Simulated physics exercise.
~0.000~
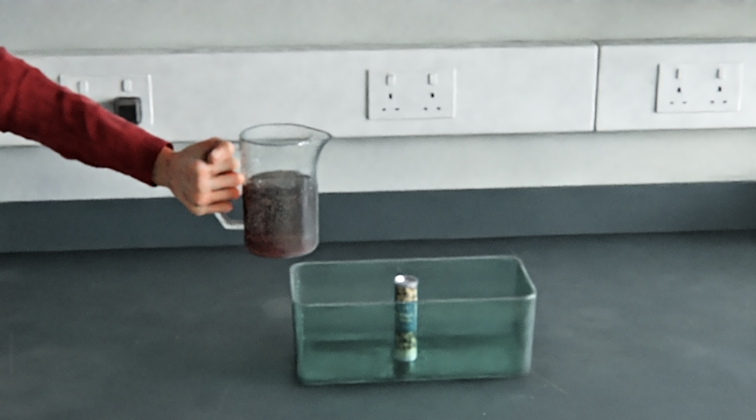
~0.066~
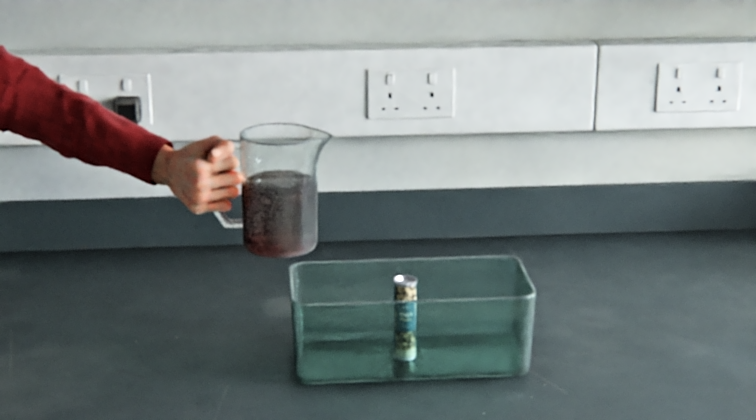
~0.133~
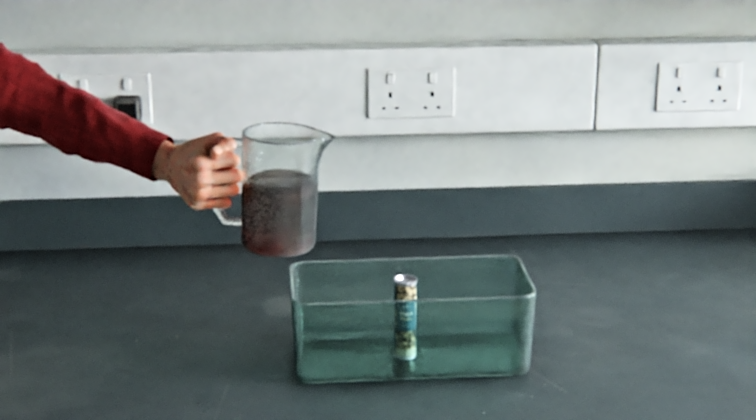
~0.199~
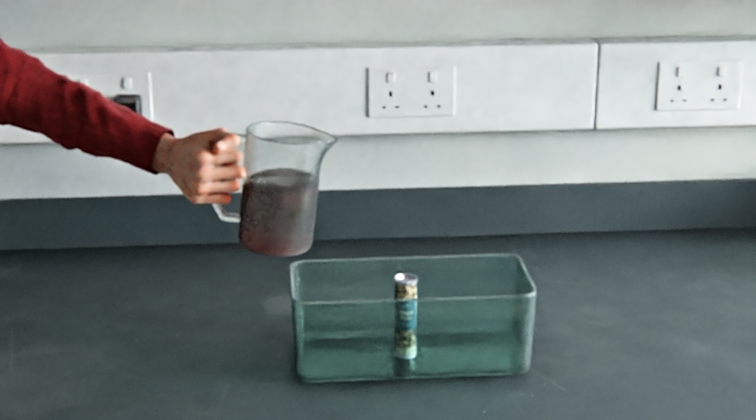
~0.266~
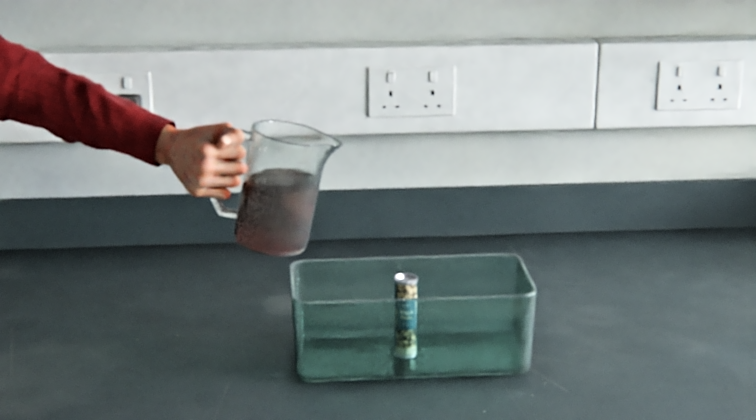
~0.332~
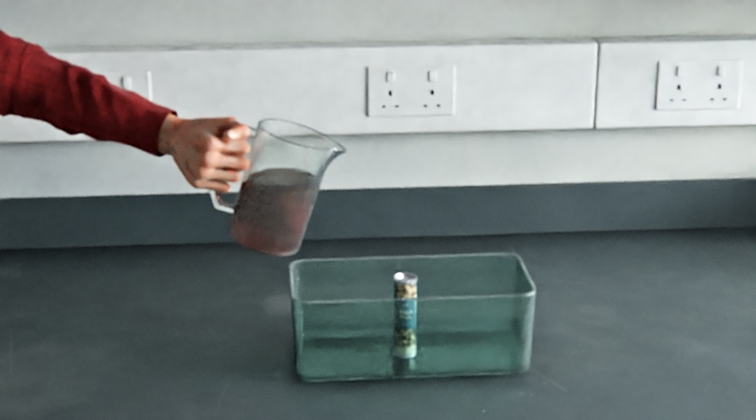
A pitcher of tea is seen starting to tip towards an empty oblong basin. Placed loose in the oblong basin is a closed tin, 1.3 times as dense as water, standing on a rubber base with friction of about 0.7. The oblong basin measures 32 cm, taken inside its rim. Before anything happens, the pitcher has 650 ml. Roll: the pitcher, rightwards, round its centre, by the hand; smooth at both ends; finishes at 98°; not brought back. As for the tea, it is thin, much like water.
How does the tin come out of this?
It ends up knocked down.
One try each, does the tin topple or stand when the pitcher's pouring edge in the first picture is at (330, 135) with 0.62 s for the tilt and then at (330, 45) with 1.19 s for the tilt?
Run one: It tumbles. Run two: It does not tip.
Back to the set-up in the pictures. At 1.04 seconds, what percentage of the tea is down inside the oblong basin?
Near 24 in a hundred.
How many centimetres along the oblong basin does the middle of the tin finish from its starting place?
The tin's middle ends up about 8.0 cm along the basin.
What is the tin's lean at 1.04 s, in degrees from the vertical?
Lean: Around 0° from upright.
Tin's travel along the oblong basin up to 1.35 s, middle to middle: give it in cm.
8 cm, roughly.
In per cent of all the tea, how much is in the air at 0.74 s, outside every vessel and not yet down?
Roughly 2 %.
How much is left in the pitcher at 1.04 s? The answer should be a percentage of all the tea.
58 %.
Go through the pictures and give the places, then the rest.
In the first frame, tilt 0°; pouring edge (332, 135); surface from (244, 181) to (315, 178); the oblong basin's rim runs from (292, 285) to (527, 277); the tin's top is at (406, 284).
In the second frame, tilt 1°; pouring edge (332, 135); surface from (244, 179) to (315, 177).
In the third frame, tilt 3°; pouring edge (334, 136); surface from (244, 179) to (316, 176).
In the fourth frame, tilt 7°; pouring edge (338, 138); surface from (245, 179) to (317, 176).
In the fifth frame, tilt 12°; pouring edge (342, 143); surface from (245, 179) to (318, 177).
In the sixth frame, tilt 18°; pouring edge (346, 149); surface from (245, 182) to (319, 176).
Then, 0.74 s in, the tilt is 67° and 98 per cent is still to pour; the tin stands where it began.
Then, 1.04 s in, the tilt is 94° and 58 per cent is still to pour; the tin stands where it began.
Then, 1.35 s in, the tilt is 98° and 16 per cent is still to pour; the tin lies on its side.
Then, 1.69 s in, the tilt is 98° and 3 per cent is still to pour; the tin lies on its side.
Finally, the tin lies on its side.
